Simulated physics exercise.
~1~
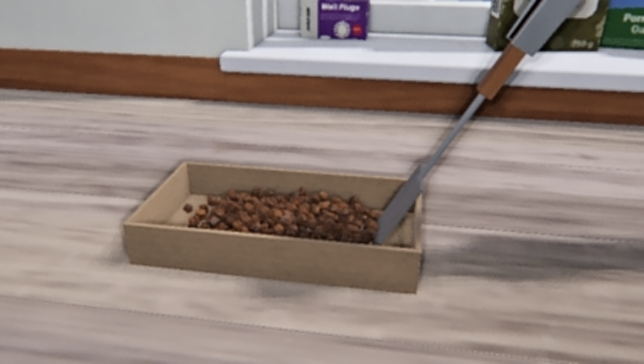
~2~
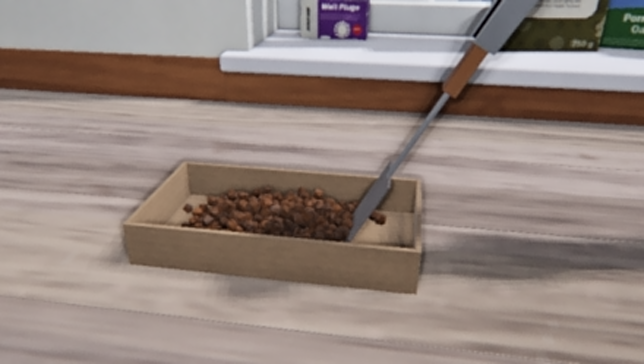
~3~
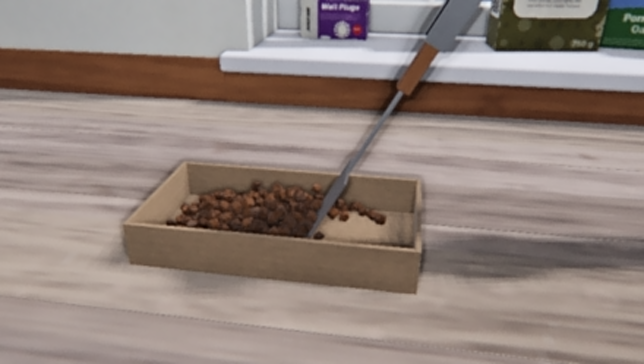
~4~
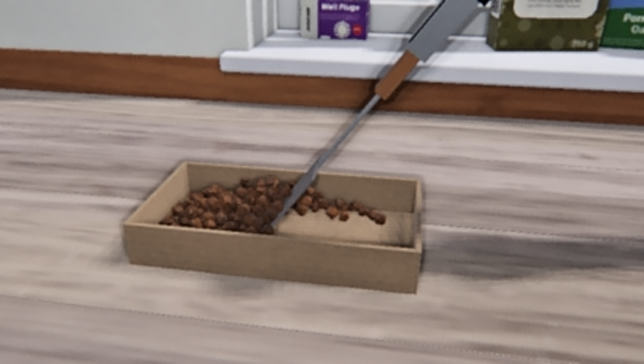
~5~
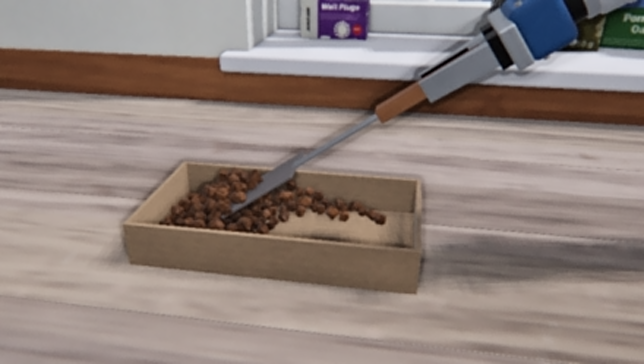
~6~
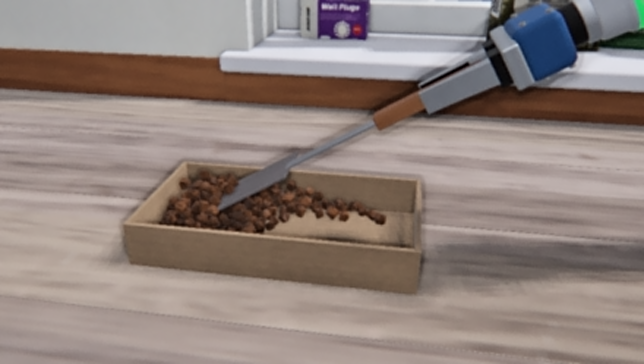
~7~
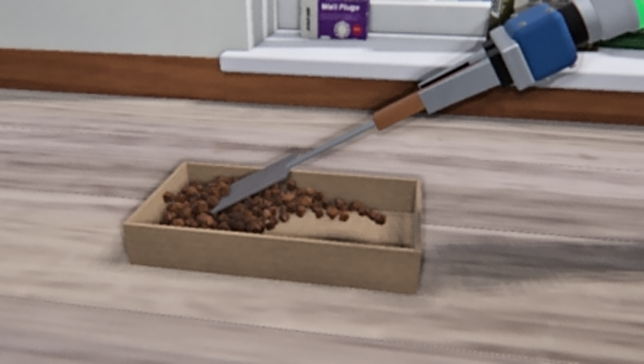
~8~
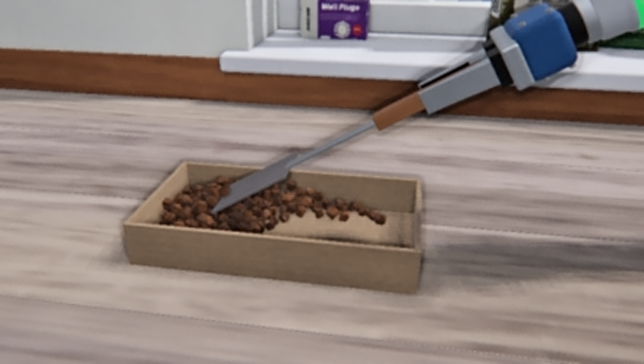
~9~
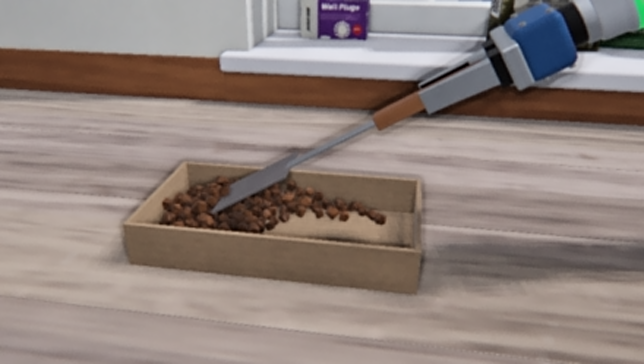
Robot arm with a flat-bladed turner pushing brown pellets leftward in a shallow tray, tilting lower, then stopping with blade resting among them.
